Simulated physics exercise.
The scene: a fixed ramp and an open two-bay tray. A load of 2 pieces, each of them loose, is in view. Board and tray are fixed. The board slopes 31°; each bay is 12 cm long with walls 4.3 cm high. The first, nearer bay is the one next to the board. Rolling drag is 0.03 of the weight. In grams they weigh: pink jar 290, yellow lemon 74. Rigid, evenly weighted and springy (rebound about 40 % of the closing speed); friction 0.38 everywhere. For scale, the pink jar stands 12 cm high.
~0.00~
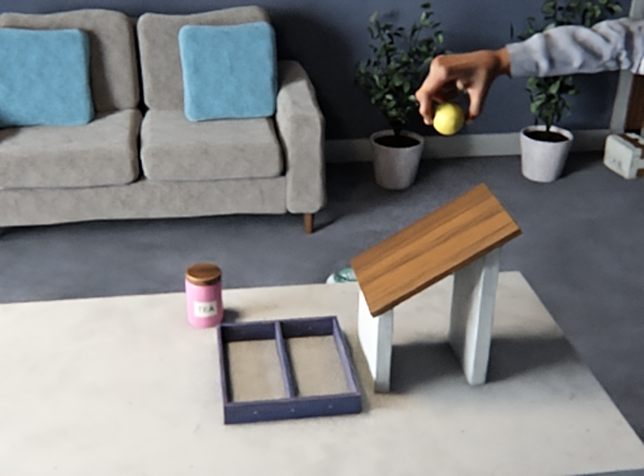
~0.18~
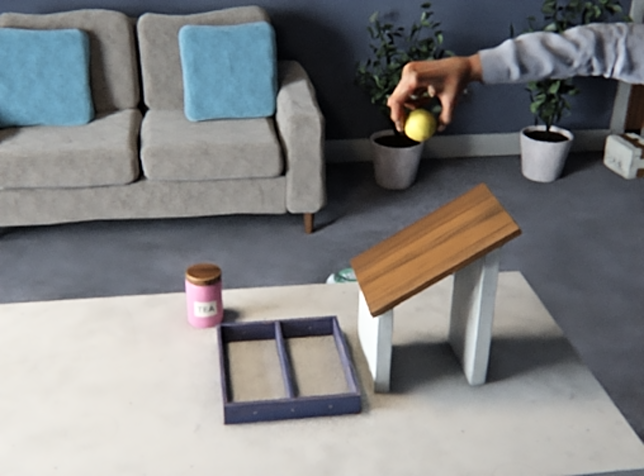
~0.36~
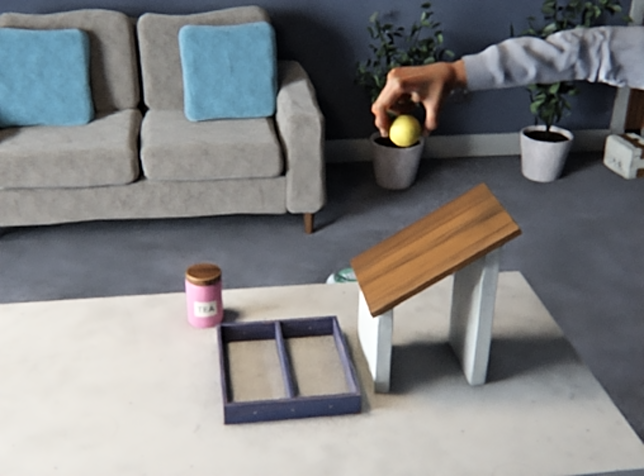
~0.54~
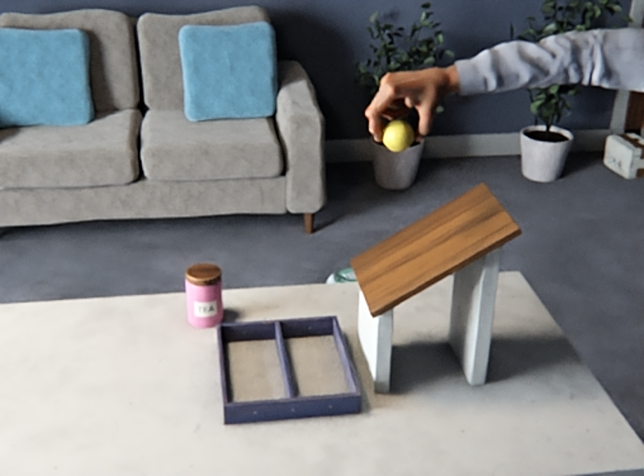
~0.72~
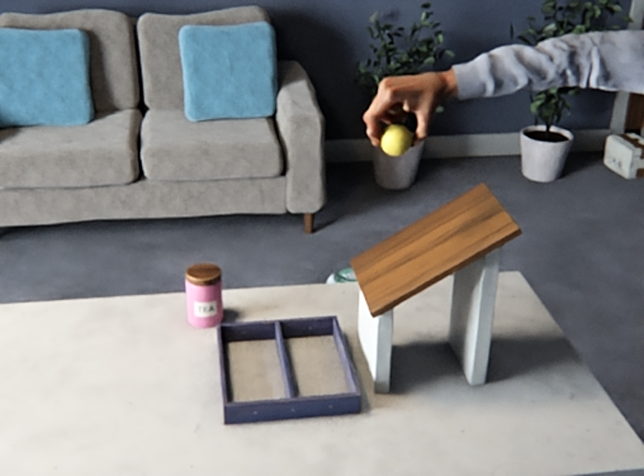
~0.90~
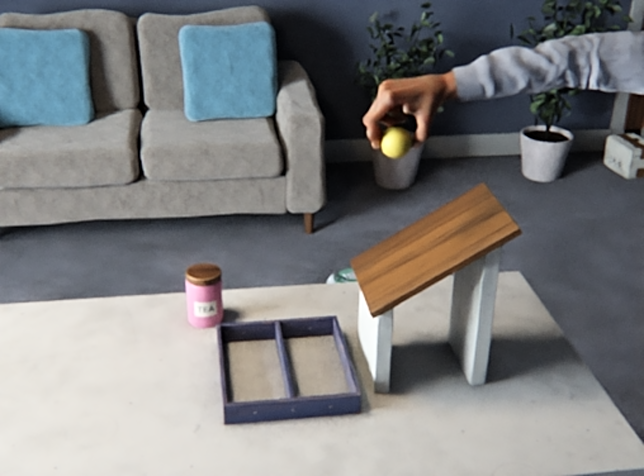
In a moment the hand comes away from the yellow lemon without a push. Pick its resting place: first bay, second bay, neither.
The answer: Second bay.
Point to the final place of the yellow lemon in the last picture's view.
At about (261, 365).
After 1.20 s, yellow lemon near (391, 244).
After 1.30 s, yellow lemon near (340, 265).
After 1.40 s, yellow lemon near (284, 318).
After 1.60 s, yellow lemon near (252, 354).
In the end (2.1 s), it is in the farther bay; pink jar under 4 cm from the start. At the end, from the last picture's camera, yellow lemon near (261, 366).
